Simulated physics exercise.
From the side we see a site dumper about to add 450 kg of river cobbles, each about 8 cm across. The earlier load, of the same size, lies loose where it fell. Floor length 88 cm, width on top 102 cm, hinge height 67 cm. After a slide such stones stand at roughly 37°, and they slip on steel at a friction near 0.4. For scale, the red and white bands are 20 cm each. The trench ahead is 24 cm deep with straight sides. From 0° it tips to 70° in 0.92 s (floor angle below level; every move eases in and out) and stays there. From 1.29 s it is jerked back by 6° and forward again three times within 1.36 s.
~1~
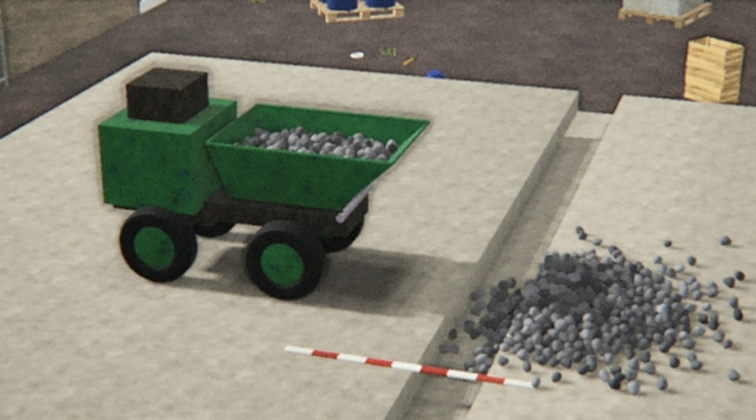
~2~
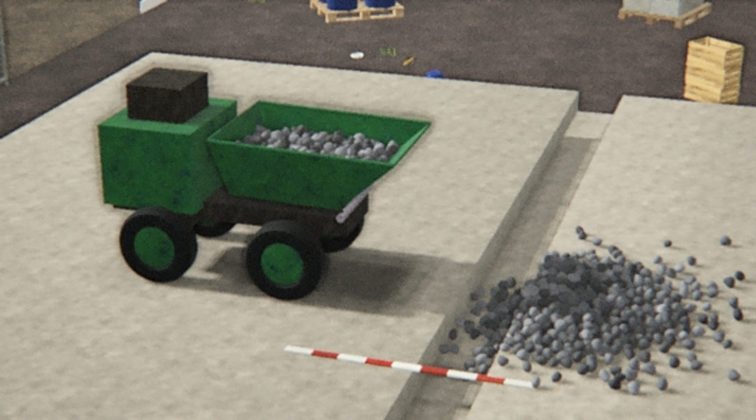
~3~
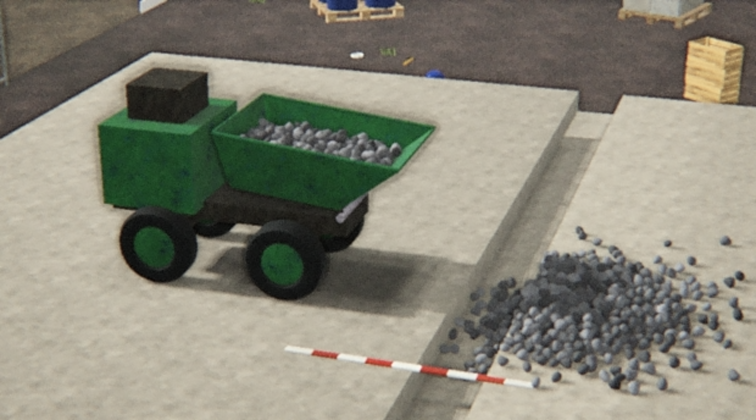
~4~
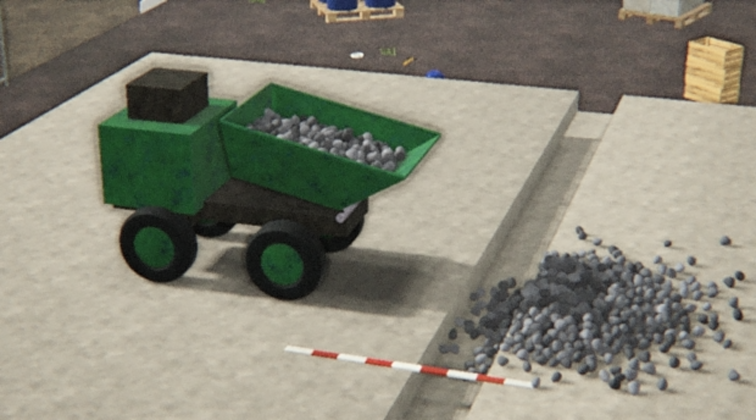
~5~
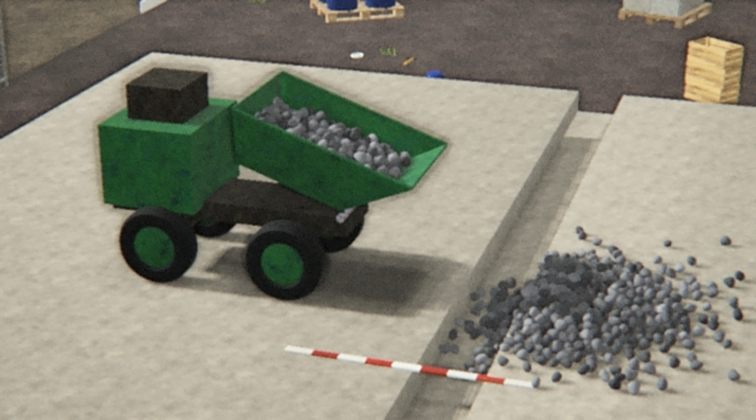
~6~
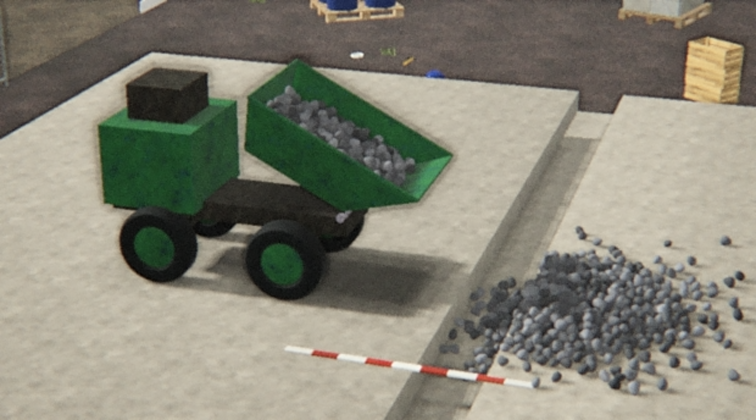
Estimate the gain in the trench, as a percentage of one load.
About 92 per cent.
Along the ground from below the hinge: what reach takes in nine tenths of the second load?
About 130 cm.
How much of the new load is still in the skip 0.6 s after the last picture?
It holds some 85 per cent.
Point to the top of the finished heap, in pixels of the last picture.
Near (550, 279).
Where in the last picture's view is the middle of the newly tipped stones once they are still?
Near (491, 306).
Then, 0.3 s after the last picture the floor is at 59°; in per cent of one load, 100 in the skip, 11 in the trench, 88 past the trench; the foremost stones are past the picture's edge.
Then, 0.6 s after the last picture the floor is at 70°; in per cent of one load, 86 in the skip, 4 short of the trench, 21 in the trench, 88 past the trench; the foremost stones are past the picture's edge.
Then, 2.7 s after the last picture the floor is at 70°; in per cent of one load, 0 in the skip, 3 short of the trench, 103 in the trench, 94 past the trench; the foremost stones are past the picture's edge.
Then, 5.3 s after the last picture the floor is at 70°; in per cent of one load, 0 in the skip, 3 short of the trench, 103 in the trench, 94 past the trench; the foremost stones are past the picture's edge. Net gain in the trench, 92.
